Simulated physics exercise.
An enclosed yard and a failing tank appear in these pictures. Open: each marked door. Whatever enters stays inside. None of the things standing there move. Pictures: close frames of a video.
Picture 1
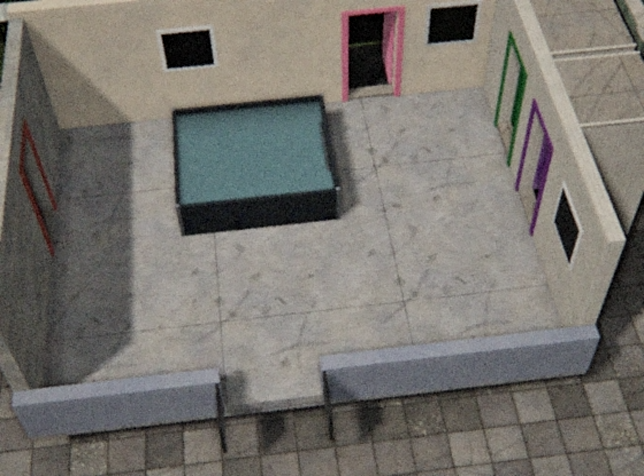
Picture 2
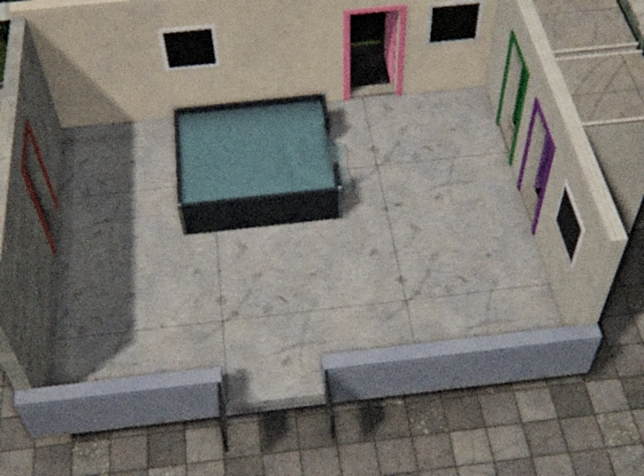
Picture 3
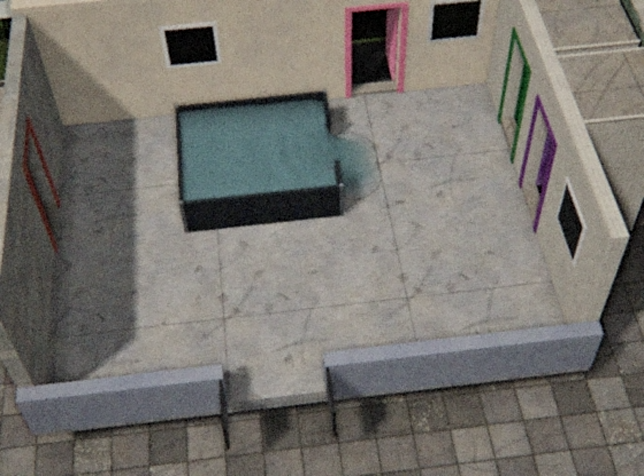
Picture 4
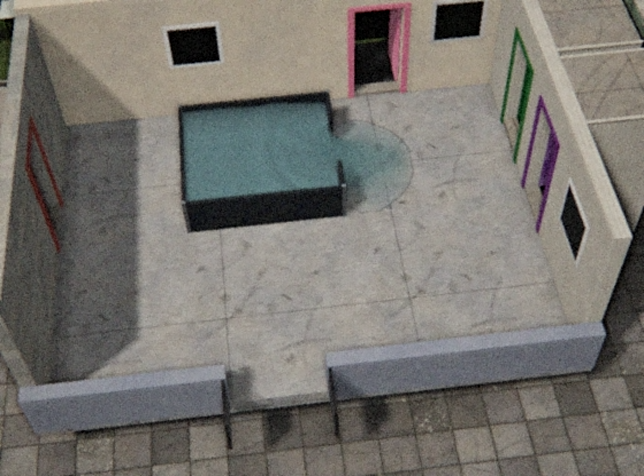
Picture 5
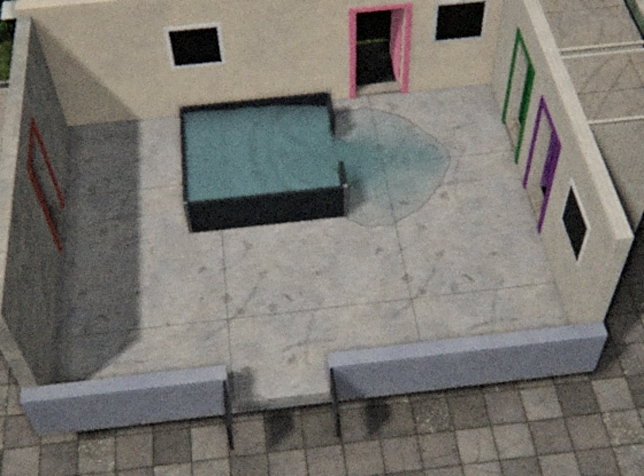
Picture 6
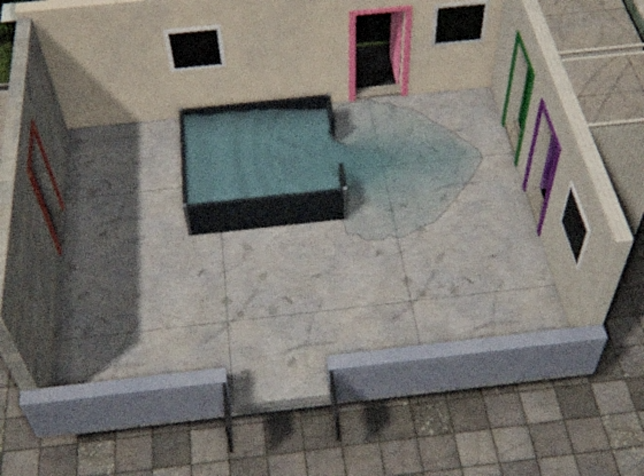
A walled yard with pink, green and purple doorways, teal water pouring from a dark tank's right side and spreading across the floor.
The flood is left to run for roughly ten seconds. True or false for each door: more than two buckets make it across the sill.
Green door: True; pink door: True; purple door: True; red door: False.
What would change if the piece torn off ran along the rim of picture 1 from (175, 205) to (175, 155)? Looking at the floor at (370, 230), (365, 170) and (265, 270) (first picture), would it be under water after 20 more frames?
One after the other: Not flooded, dry, dry.
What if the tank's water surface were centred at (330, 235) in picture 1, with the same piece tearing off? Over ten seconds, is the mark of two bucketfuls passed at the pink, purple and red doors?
Pink: Falls short, purple: Crosses the threshold, red: Falls short.
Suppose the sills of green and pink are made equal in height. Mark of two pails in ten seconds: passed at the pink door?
Pink door: Below the limit.
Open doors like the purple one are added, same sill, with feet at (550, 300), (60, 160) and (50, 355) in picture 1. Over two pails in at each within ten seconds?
In order: Exceeds it, falls short, falls short.
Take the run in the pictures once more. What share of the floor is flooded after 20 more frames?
Around 35 in a hundred.
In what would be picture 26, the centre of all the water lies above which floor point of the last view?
The water centres close to (348, 179).
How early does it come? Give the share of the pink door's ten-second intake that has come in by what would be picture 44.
Roughly 65 %.
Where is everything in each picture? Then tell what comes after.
The first frame shows the tank at (253, 152) is whole and still.
In the second frame, water pours out at (330, 161) and has run to (345, 193).
In the third frame, the front is at (376, 182), out from the gap at (332, 159).
In the fourth frame, water pours out at (334, 159) and has run to (409, 169).
In the fifth frame, water pours out at (336, 160) and has run to (442, 149).
In the sixth frame, water pours out at (335, 161) and has run to (477, 160).
A moment on, water covers 25 % of the floor; the green door over two buckets in, the pink door wet at the sill, nothing in, the purple door wet at the sill, nothing in, the red door not reached.
Next, water covers 30 % of the floor; the green door far over two buckets in, the pink door under two buckets in, the purple door over two buckets in, the red door not reached.
Then, water covers 35 % of the floor; the green door far over two buckets in, the pink door under two buckets in, the purple door far over two buckets in, the red door not reached.
Later, water covers 55 % of the floor; the green door far over two buckets in, the pink door over two buckets in, the purple door far over two buckets in, the red door not reached.
In the end, water covers 95 % of the floor; the green door far over two buckets in, the pink door over two buckets in, the purple door far over two buckets in, the red door wet at the sill, nothing in.
